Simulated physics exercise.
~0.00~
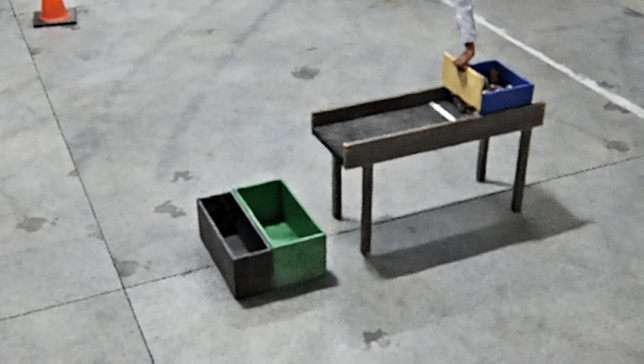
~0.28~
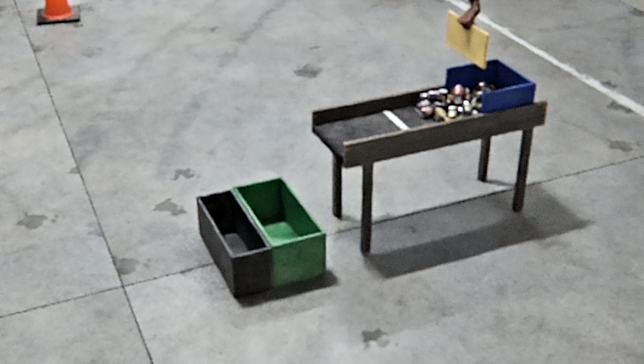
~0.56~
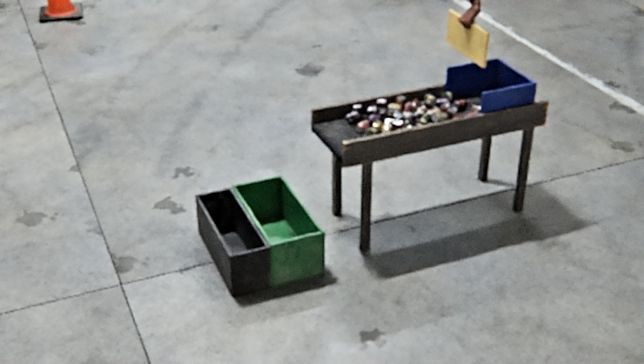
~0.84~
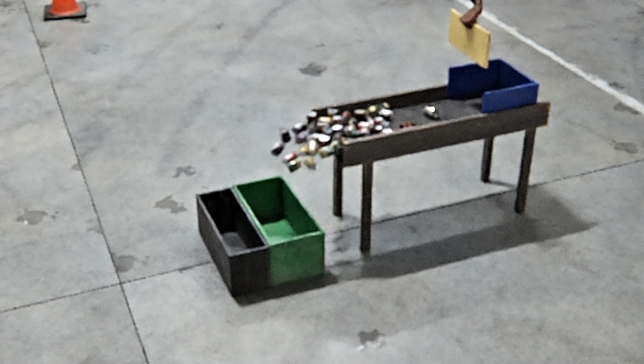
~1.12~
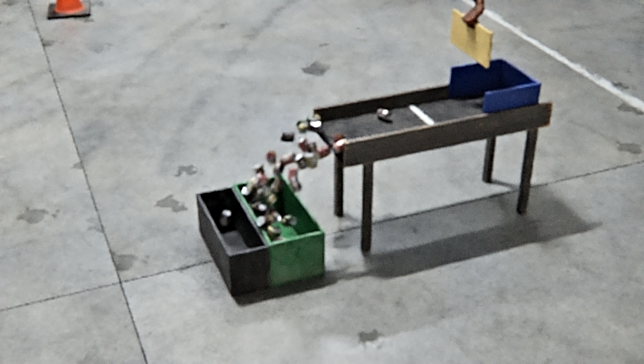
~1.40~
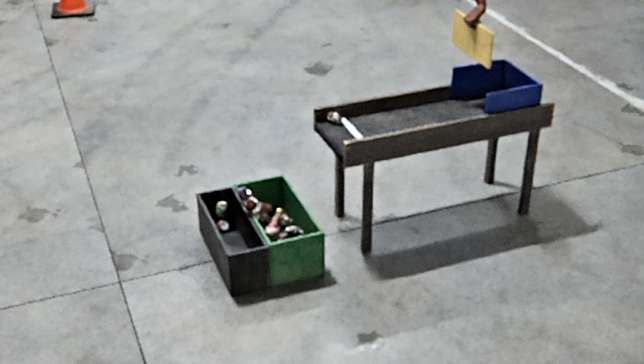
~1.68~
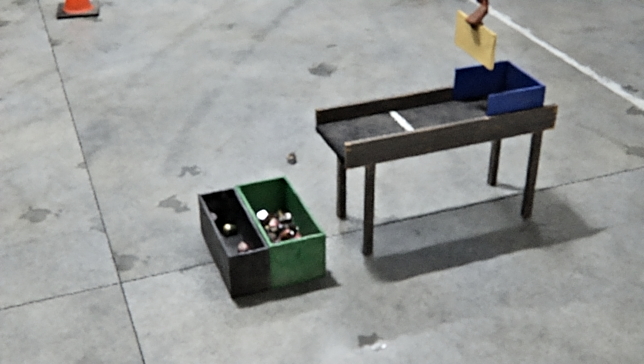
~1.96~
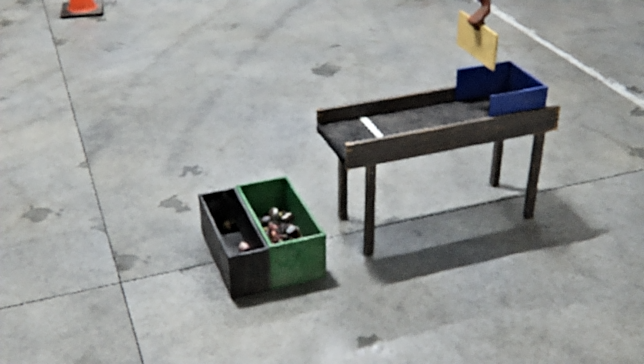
Small cans ride a belt left from a blue pen and drop mostly into a green tub.
